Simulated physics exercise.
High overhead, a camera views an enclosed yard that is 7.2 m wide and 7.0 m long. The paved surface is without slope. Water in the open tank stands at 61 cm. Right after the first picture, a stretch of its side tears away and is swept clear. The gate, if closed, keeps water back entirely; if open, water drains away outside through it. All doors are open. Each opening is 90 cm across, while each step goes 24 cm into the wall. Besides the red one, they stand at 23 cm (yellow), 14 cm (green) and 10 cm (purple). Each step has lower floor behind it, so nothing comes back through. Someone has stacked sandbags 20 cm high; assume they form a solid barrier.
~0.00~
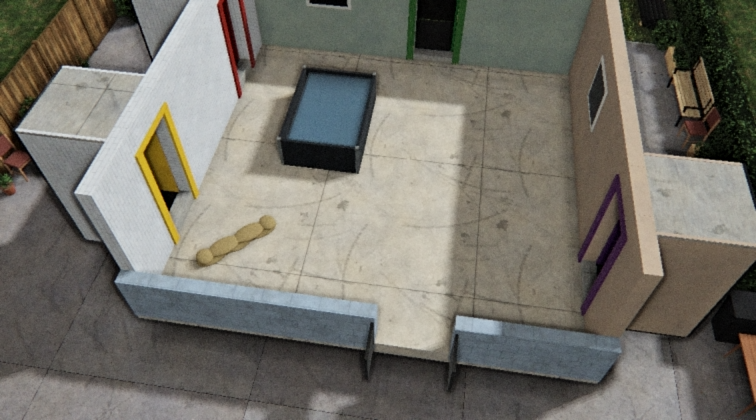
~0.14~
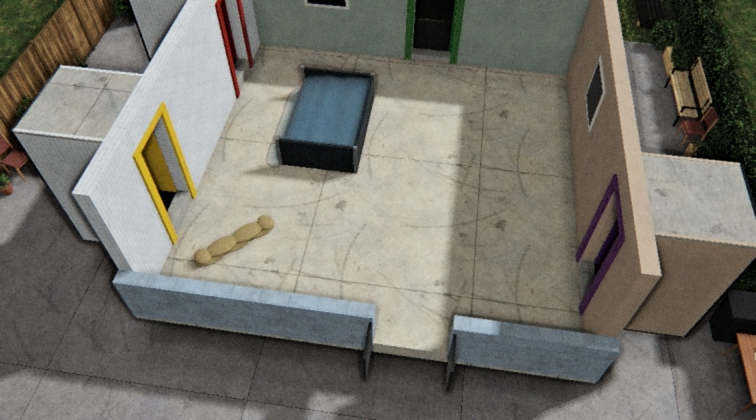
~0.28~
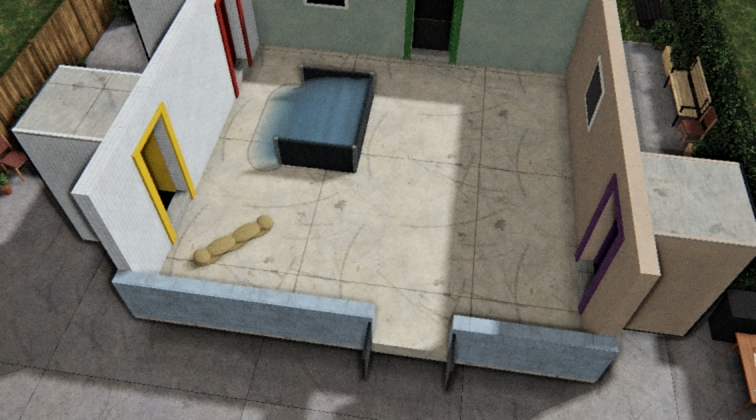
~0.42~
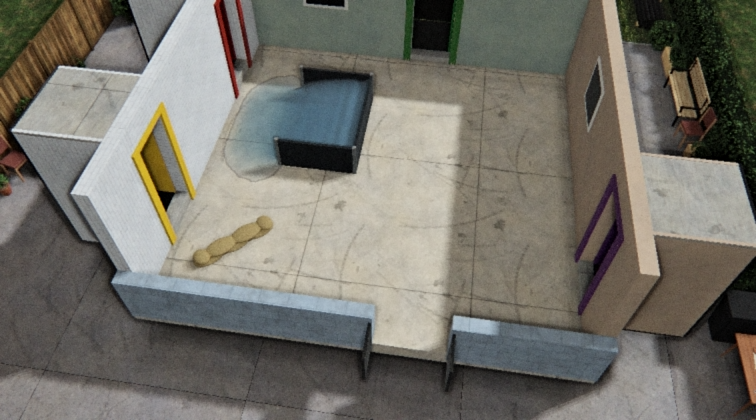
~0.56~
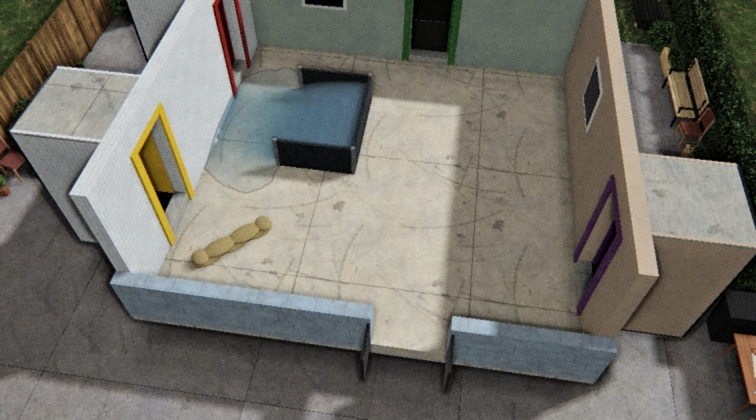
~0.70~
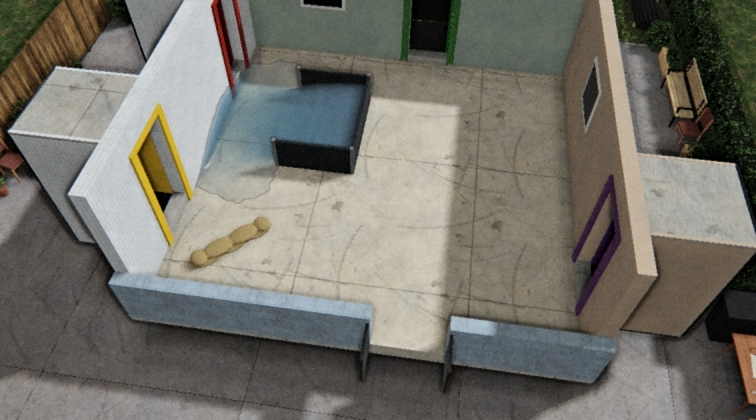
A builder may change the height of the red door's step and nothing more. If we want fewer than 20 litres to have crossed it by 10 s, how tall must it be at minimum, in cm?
It needs to be roughly 23 cm tall.
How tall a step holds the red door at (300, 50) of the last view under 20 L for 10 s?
You'd want it roughly 18 cm high.
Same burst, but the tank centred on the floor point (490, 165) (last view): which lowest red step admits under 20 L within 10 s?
Some 13.0 cm.
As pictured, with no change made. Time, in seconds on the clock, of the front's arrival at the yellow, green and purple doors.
Yellow: 1.1 s; green: 2.8 s; purple: 6.5 s.
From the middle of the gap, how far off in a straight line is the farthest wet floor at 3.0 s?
It gets close to 4.6 metres out.
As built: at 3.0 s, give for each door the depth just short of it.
In cm - yellow: 8, red: 13, green: 3, purple: 0.
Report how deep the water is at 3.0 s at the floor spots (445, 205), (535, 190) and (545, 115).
Depths of roughly 0 cm, 0 cm and 0 cm, in that order.
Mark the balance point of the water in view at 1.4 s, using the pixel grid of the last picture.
Roughly (277, 126).
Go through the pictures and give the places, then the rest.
Still water, 61 cm deep, in the open tank at (329, 108); the red door at (238, 44) is dry, in the first picture.
The gap is at (294, 120), the front 0.3 m out at (271, 160); the back of the open tank holds 61 cm, in the second picture.
Water pours out at (294, 120) and has run 0.7 m, to (252, 151); about 11 cm deep outside, 60 cm at the back, in the third picture.
The front is at (233, 132), 1.2 m from the gap at (294, 121); 2.9 m2 of floor is wet, 52 cm left at the back, in the fourth picture.
The front is at (207, 163), 1.5 m from the gap at (292, 122); 4.2 m2 of floor is wet, 52 cm left at the back, in the fifth picture.
The gap is at (291, 123), the front 1.6 m out at (198, 181); the back of the open tank holds 48 cm; water is at the red door at (233, 45), in the sixth picture.
After 1.4 s water covers 15 % of the floor, deepest (42 cm) near (232, 123); 30 cm at the red door, 6 litres in over its 25 cm step.
After 3.0 s water covers 30 % of the floor, deepest (34 cm) near (147, 299); 13 cm at the red door, 14 litres in over its 25 cm step.
After 10.0 s water covers 90 % of the floor, deepest (8 cm) near (552, 192); 5 cm at the red door, 14 litres in over its 25 cm step.
At the red door as built, the water arrived by 0.6 s and peaked near 30 cm at 1.4 s.
With a step of 19.5 cm, 40 litres would have come in within the 10 s; with 26.5 cm, 9 litres. So under 20 litres takes about 23 cm.
